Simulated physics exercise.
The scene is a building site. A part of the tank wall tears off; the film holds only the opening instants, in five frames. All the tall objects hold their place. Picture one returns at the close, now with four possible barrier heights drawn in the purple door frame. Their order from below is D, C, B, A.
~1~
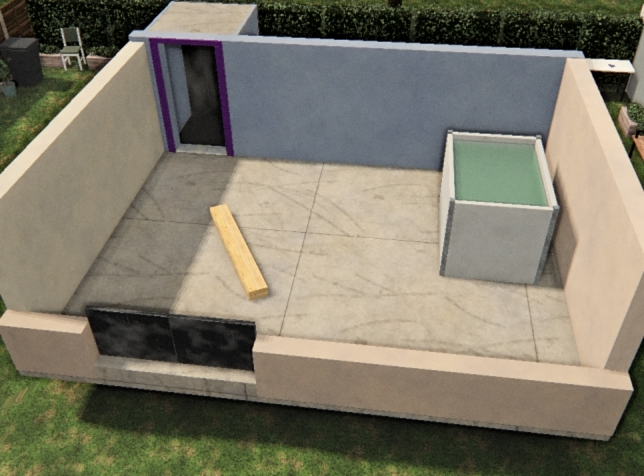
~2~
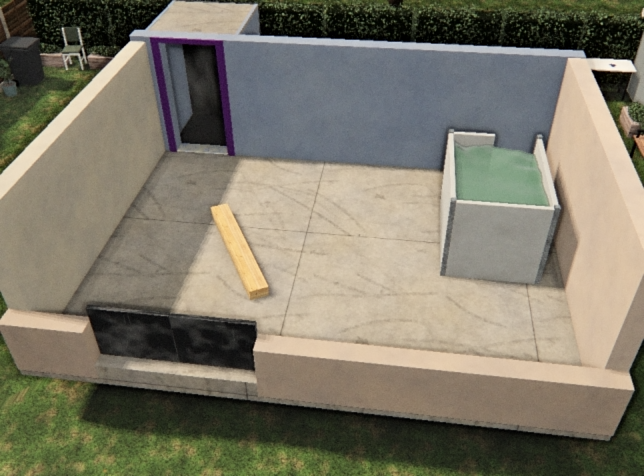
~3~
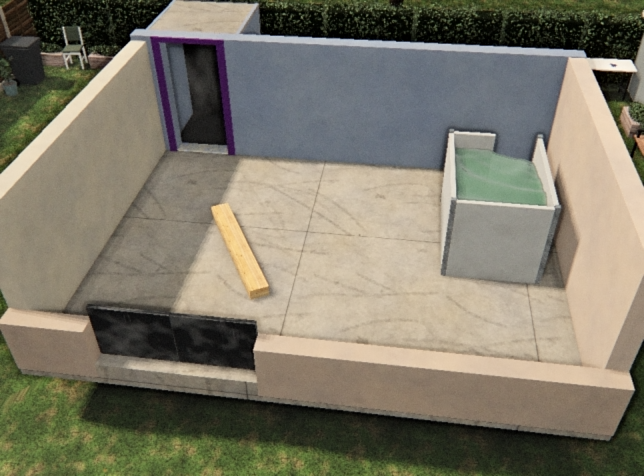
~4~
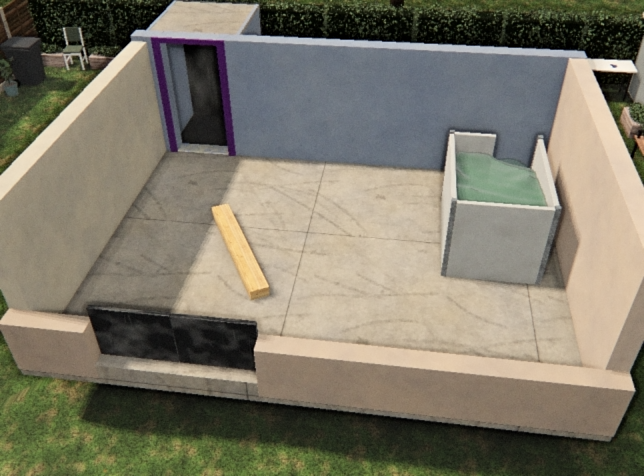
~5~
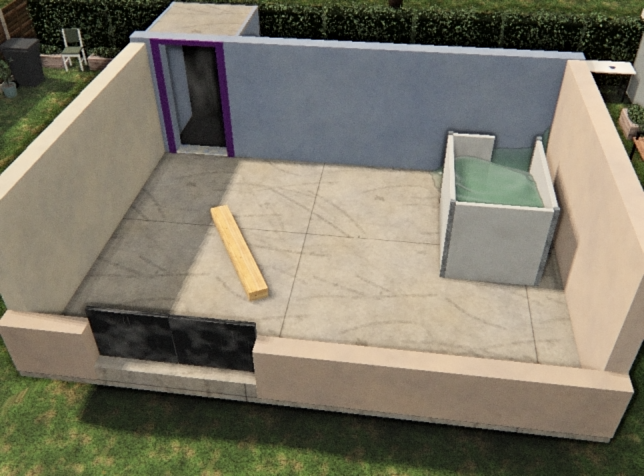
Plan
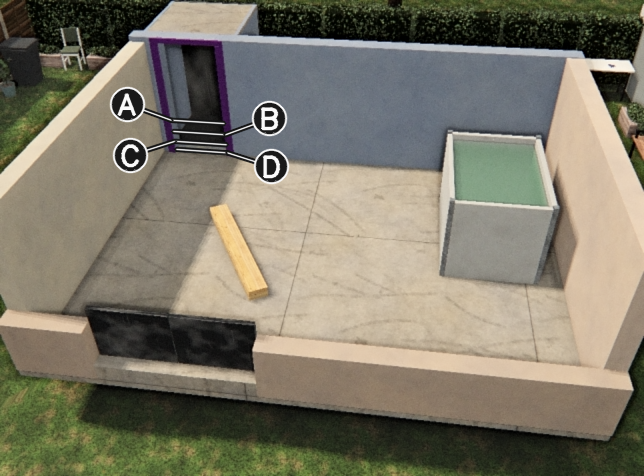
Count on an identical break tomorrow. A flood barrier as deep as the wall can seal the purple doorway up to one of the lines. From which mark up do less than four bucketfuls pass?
That is line C.
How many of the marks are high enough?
Three.
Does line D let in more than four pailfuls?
Yes, it does.
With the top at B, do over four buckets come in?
No, that is safe.
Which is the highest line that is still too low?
D.
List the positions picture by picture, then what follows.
The first frame shows water in the tank at rest, its middle at (497, 173); foot of the purple doorway at (202, 153); shut gate at (172, 323).
In the second frame, water covers 1 % of the ground, its front hidden from here.
In the third frame, water covers 2 % of the ground, its front hidden from here.
In the fourth frame, water covers 4 % of the ground, its front hidden from here.
The fifth frame shows front seen at (434, 171), 5 % of the ground wet.
On the marked copy, A at (197, 121); B at (199, 133); C at (200, 142); D at (201, 151); from the bottom up D, C, B, A.
With A, nothing gets over.
With B, nothing gets over.
With C, nothing gets over.
With D, about 13 bucketfuls get in.
